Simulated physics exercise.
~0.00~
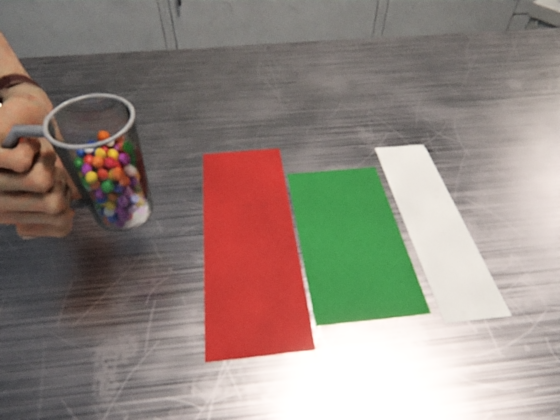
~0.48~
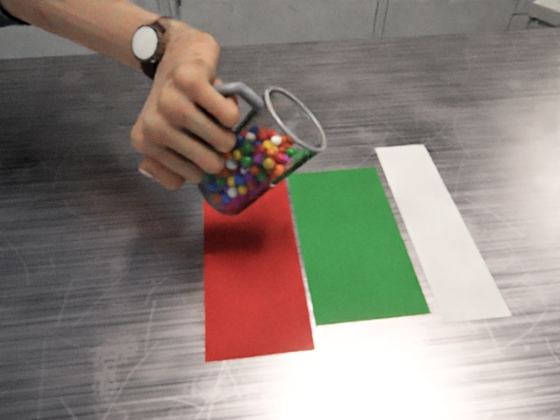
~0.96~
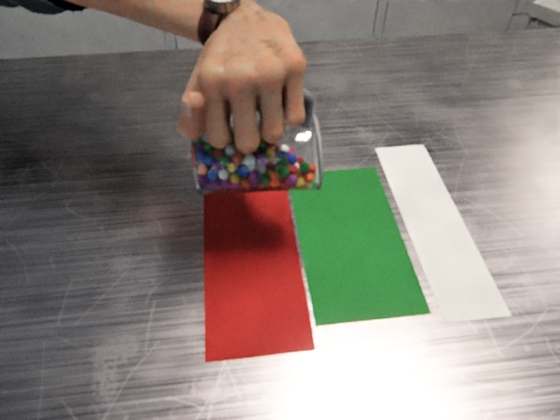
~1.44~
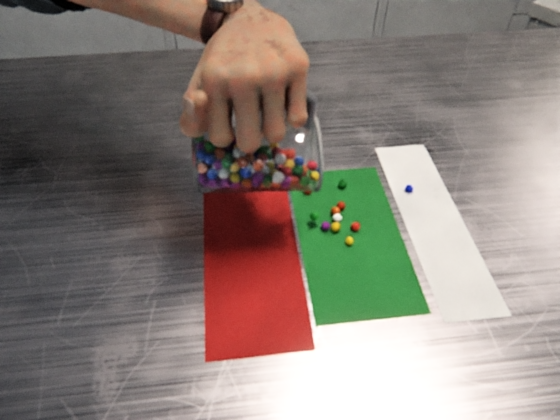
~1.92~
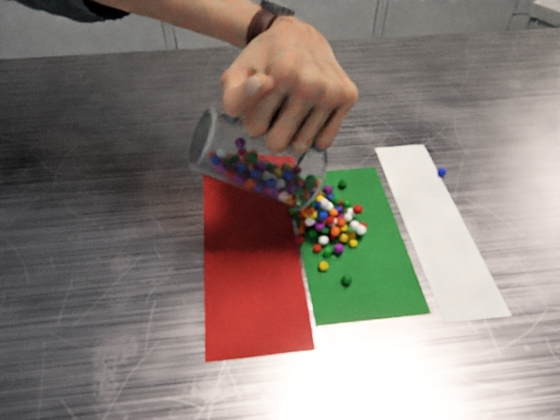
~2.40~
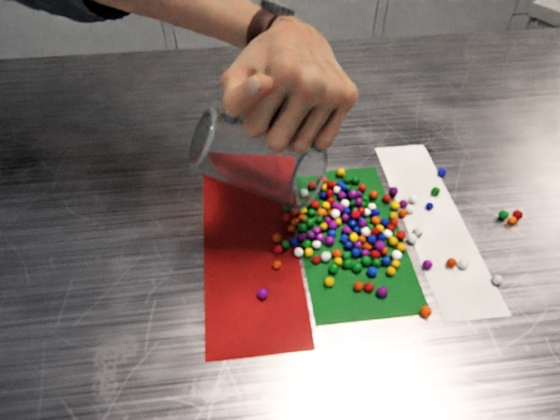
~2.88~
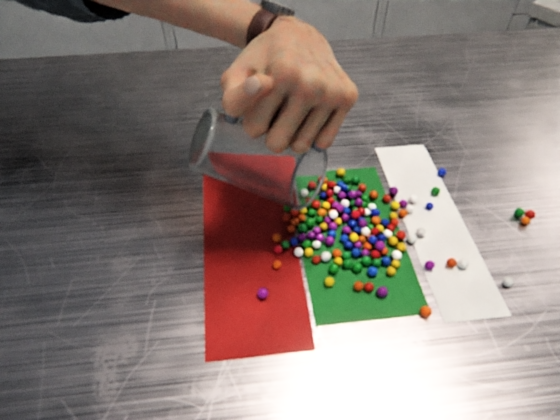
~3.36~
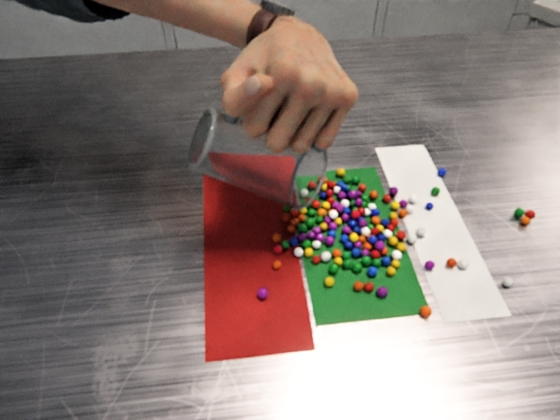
The clip opens with a hand holding a clear cup of colourful beads at the left of a grey table, where red, green and white mats lie side by side. The hand carries the cup right, over the top of the red mat, leaning it as it goes. It tips the cup onto its side, and a few beads drop onto the green mat. Tilted further, the cup pours out the rest in a spreading pile. Finally the emptied cup hangs still, mouth downward, with most beads on the green mat and some strays on the red mat, white mat and bare table.
